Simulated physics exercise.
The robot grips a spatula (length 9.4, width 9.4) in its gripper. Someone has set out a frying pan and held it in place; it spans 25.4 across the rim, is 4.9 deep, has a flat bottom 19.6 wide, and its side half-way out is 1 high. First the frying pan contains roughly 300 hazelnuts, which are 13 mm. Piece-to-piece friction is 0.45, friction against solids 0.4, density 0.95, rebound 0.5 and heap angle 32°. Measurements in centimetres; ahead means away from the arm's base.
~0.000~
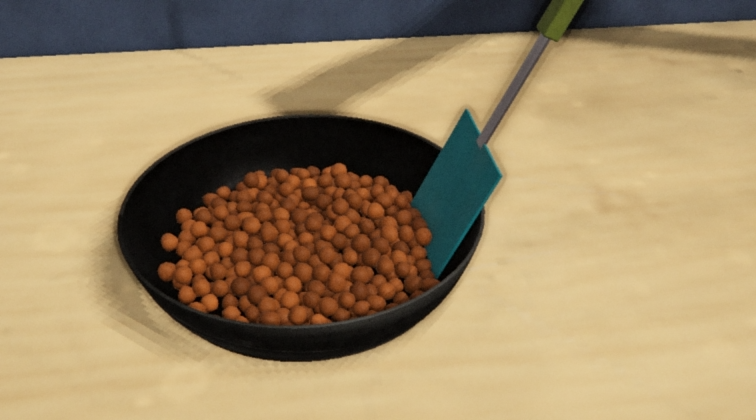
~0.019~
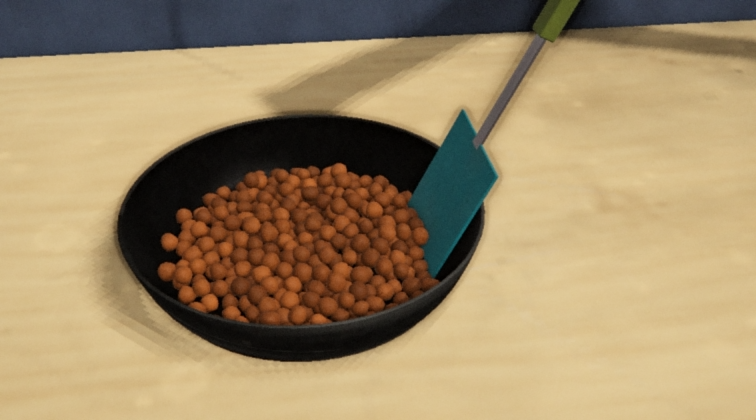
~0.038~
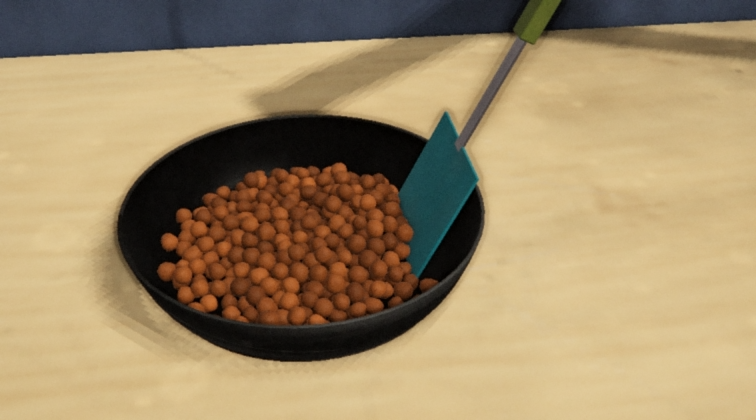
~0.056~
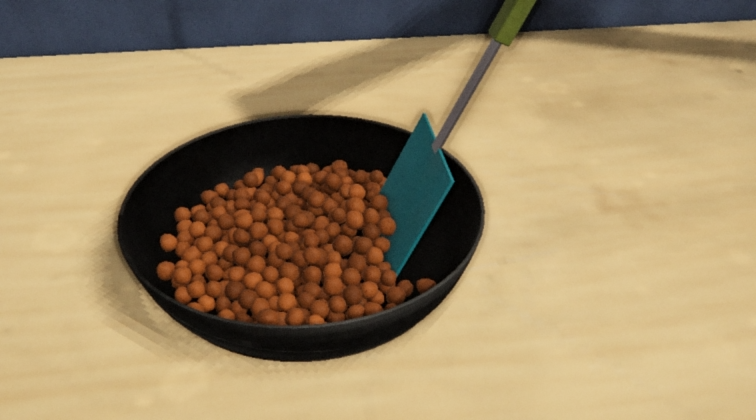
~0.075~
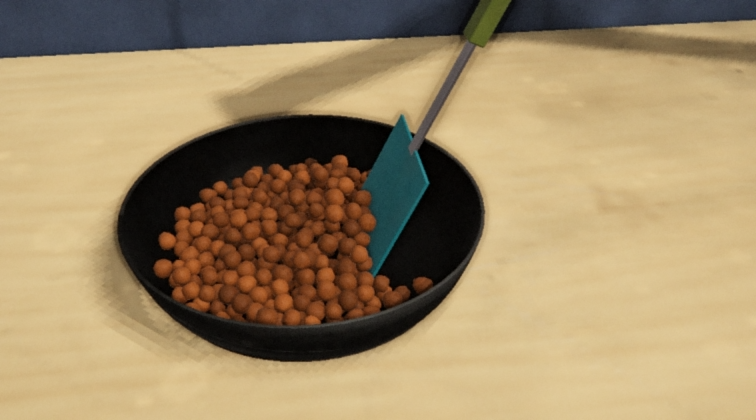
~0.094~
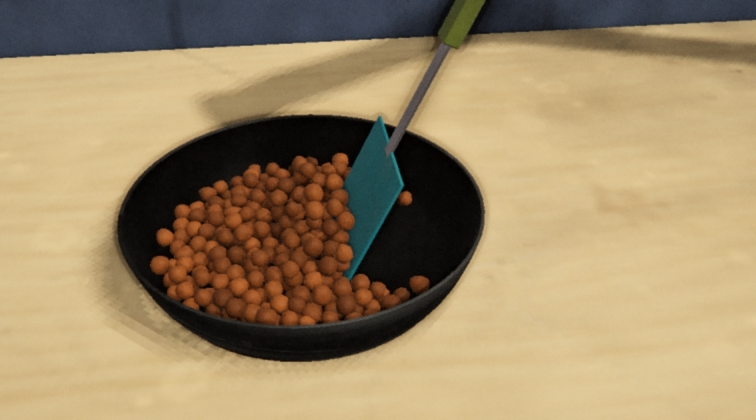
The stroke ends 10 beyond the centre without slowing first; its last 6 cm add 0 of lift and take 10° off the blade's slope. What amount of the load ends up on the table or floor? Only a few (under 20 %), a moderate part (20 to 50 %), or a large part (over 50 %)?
A moderate part.
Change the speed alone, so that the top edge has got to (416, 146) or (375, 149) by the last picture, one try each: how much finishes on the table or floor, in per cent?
About 20 and 35 percent.
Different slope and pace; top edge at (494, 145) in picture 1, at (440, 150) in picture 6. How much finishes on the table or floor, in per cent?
I'd put it at roughly 15 per cent.
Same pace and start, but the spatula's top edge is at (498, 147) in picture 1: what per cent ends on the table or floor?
Near 25 in a hundred.
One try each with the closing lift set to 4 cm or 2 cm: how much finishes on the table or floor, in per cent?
Result: Approx. 25 % and 30 %, one try each.
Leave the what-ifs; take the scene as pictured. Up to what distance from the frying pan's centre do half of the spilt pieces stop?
Estimate: Near 22 cm.
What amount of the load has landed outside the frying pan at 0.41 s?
About 5 per cent.
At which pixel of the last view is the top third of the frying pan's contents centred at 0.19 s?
It is centred at roughly (203, 228).
By 0.14 s, sloping 65°, highest piece 6 above the table; 301 in the frying pan.
By 0.19 s, sloping 61°, highest piece 6 above the table; 301 in the frying pan.
By 0.41 s, sloping 55°, highest piece 18 above the table; 219 in the frying pan, 22 on the table or floor, 60 on the blade or in flight.
By 1.46 s, sloping 55°, highest piece 5 above the table; 214 in the frying pan, 87 on the table or floor.
Final count, 214 in the frying pan, 87 on the table or floor. That is 29 % on the table or floor.
